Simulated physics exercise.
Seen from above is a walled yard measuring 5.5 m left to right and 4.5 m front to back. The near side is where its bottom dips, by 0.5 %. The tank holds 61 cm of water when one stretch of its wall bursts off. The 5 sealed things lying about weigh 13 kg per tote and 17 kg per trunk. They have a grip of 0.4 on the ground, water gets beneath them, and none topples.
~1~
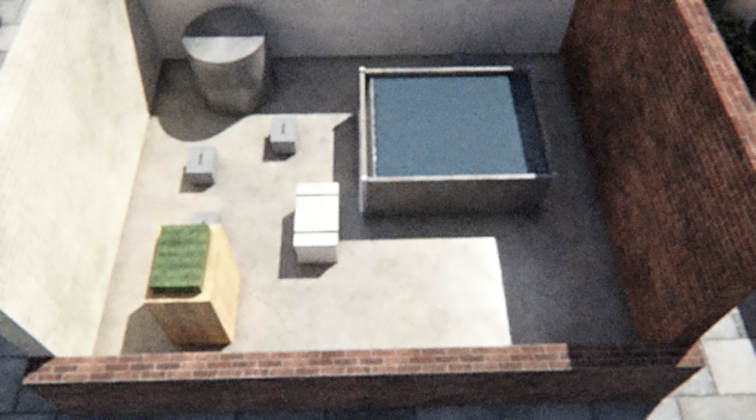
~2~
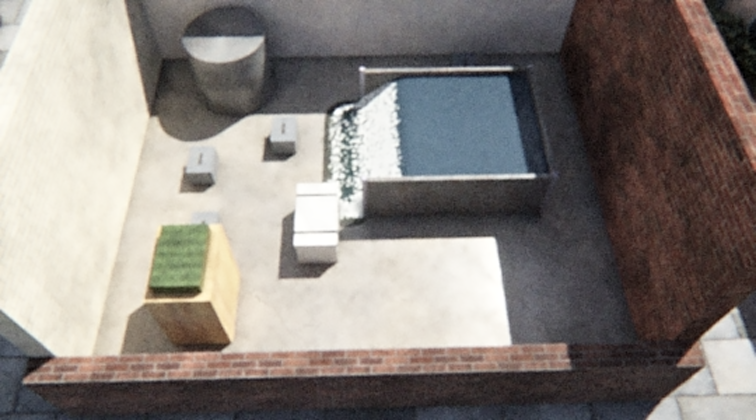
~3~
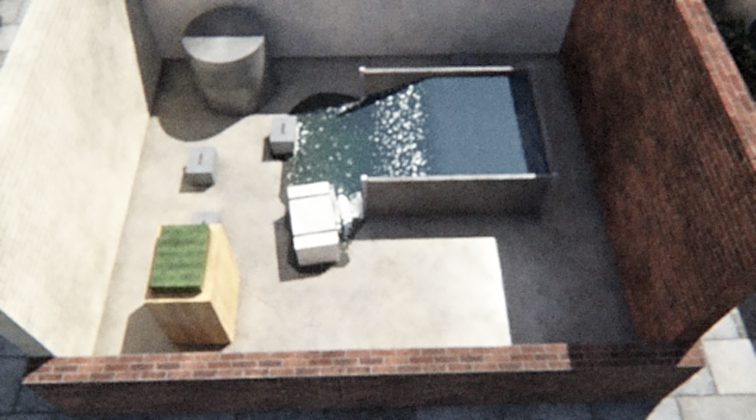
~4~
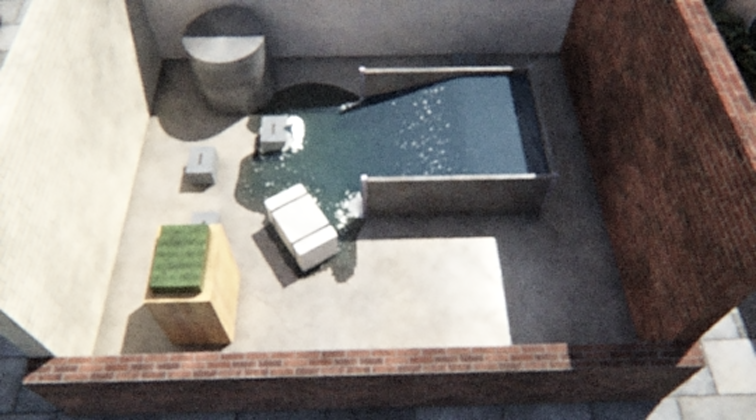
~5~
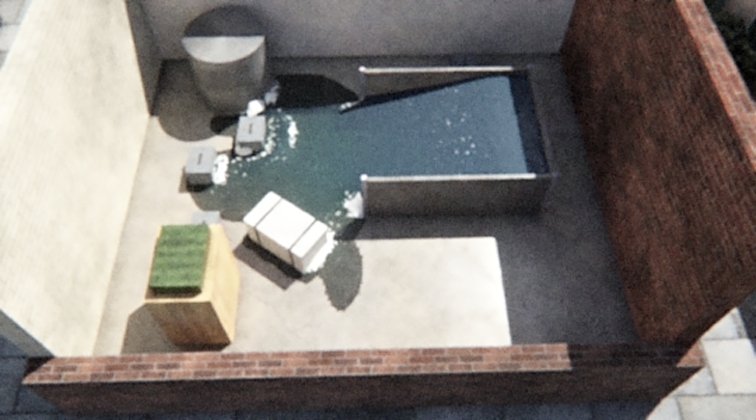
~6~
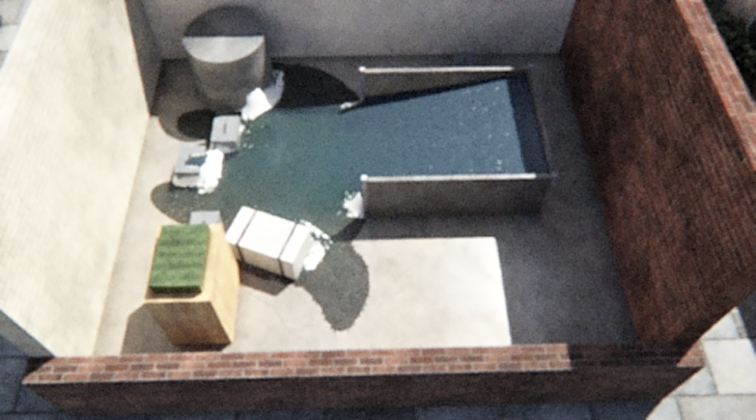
Walled yard from above, water bursting from a tank's left side, spreading across the floor and pushing a white trunk and grey boxes leftward.
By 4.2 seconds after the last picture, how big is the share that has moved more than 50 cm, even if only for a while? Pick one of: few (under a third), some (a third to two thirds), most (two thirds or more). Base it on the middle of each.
Most.
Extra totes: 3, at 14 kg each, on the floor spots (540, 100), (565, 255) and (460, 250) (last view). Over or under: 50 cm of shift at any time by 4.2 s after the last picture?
Each in turn ends up within the limit, within the limit, within the limit.
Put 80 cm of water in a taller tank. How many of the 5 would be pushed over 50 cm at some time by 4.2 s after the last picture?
With that change, 5 of them.
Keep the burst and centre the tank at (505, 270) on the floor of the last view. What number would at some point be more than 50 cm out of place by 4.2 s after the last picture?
Then 4.
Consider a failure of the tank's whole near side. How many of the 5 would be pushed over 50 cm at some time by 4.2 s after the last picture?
2.
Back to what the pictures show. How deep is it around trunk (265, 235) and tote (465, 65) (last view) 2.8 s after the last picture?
First about 9 cm, second about 4 cm.
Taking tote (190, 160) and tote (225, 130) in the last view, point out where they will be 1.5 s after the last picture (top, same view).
They should sit about (145, 167) and (190, 52) in the last view.
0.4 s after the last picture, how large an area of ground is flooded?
Somewhere around 11.0 m2, roughly.
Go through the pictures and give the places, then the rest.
A tote at (284, 129) rests on the ground; a trunk at (316, 213), on the bottom; water covers 3.3 m2; 0 of 5 have shifted, in the first frame.
A tote at (284, 129) rests on the ground; a trunk at (316, 213), on the bottom; 4.2 m2 under water; 0 of 5 have shifted, in the second frame.
A tote at (283, 129) rests on the ground; a trunk at (312, 214), on the bottom, 5 cm from its start; 5.0 m2 under water; 0 of 5 have shifted, in the third frame.
A tote at (274, 129), on the bottom, 12 cm from its start; a trunk at (300, 218) rests on the ground, 18 cm from its start; 6.2 m2 under water; 2 of 5 have shifted, in the fourth frame.
A tote at (251, 129) rests on the ground, 40 cm from its start; a trunk at (286, 223) rests on the ground, 35 cm from its start; 7.5 m2 under water; 2 of 5 have shifted, in the fifth frame.
A tote at (225, 129) rests on the ground, 72 cm from its start; a trunk at (267, 234) rests on the ground, 57 cm from its start; 8.9 m2 under water; 3 of 5 have shifted, in the sixth frame.
Then, 0.4 s after the last picture 3 of 5 are over 50 cm from their spots; 0 afloat.
Then, 1.5 s after the last picture 4 of 5 are over 50 cm from their spots; 2 afloat.
Then, 2.8 s after the last picture 4 of 5 are over 50 cm from their spots; 2 afloat.
Then, 4.2 s after the last picture 4 of 5 are over 50 cm from their spots, and 4 have been at some point; 3 afloat.
